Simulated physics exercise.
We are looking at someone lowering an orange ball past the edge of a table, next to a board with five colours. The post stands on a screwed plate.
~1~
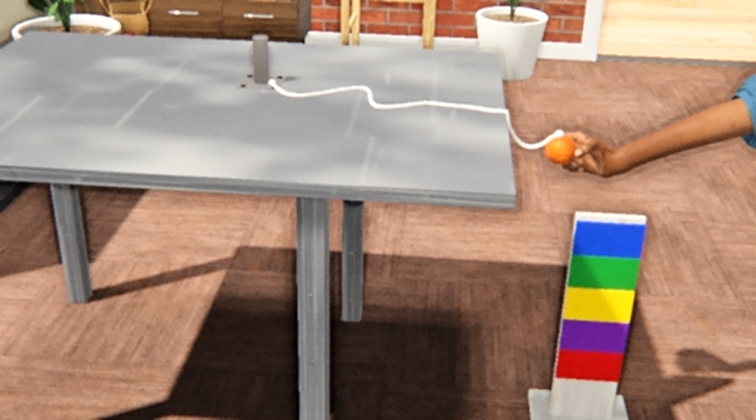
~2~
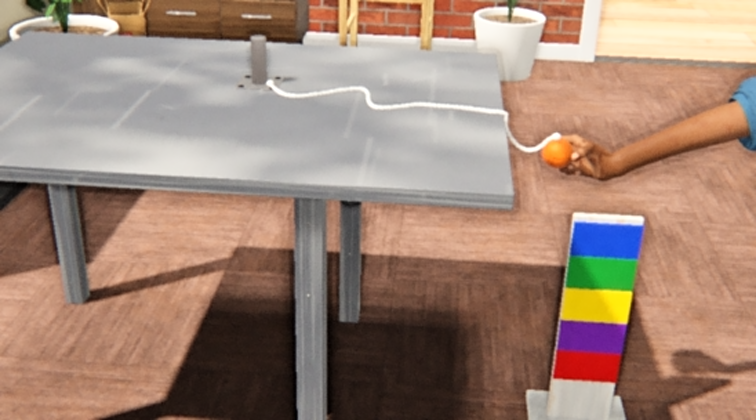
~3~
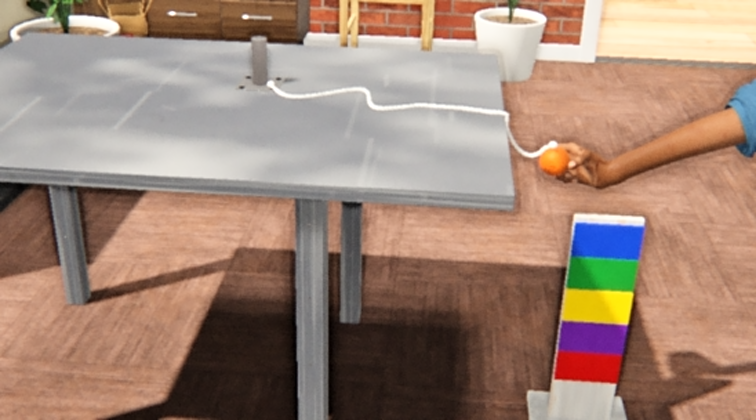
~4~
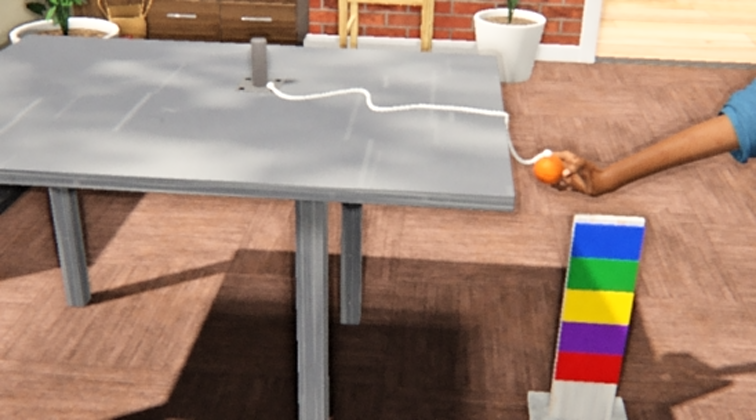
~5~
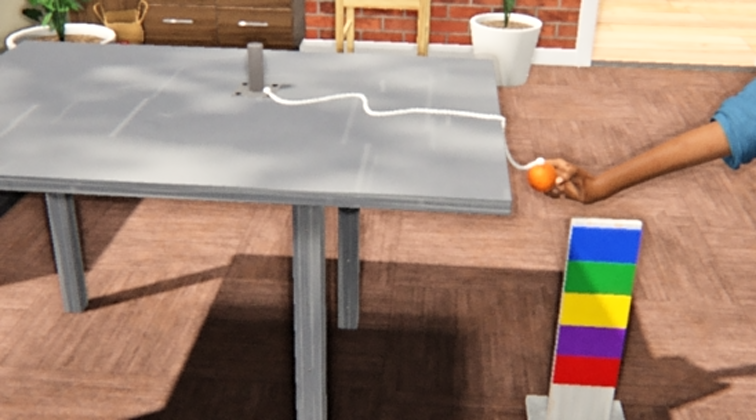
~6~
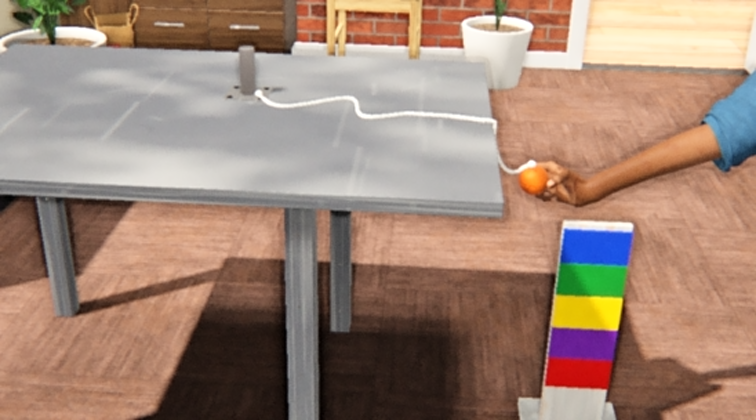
A hand held an orange ball tied to a white shoelace that ran across a gray table from a post, and slowly moved it down and left, beside a standing strip of colored bands.
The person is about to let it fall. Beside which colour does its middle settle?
Its centre hangs level with the green band.
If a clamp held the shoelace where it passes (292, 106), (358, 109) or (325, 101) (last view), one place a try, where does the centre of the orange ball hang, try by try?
In that order: (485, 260), (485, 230) and (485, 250).
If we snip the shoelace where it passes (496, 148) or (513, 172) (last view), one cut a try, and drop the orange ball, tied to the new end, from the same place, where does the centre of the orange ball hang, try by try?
About (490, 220) and (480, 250).
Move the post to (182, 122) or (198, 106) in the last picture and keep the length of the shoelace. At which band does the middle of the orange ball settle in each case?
Taking them in turn: Blue; blue.
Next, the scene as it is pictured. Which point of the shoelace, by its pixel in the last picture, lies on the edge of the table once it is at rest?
Near (431, 115).
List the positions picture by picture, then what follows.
Orange ball (561, 150); blue (609, 241); green (604, 274); yellow (599, 306); purple (594, 337); red (589, 367), in the first picture.
Orange ball (558, 153); shoelace through (282, 93) (342, 90) (372, 106) (436, 106) (505, 122), in the second picture.
Orange ball (555, 161), in the third picture.
Orange ball (549, 169); shoelace through (282, 96) (342, 92) (373, 108) (436, 108) (505, 124), in the fourth picture.
Orange ball (542, 177), in the fifth picture.
Orange ball (534, 180); shoelace through (271, 104) (331, 100) (361, 115) (425, 115) (493, 131), in the sixth picture.
Soon after, ball near (470, 267); level with green.
Then, ball near (495, 269); level with green.
At rest, ball near (484, 269); level with green. Its middle rests at the green band.
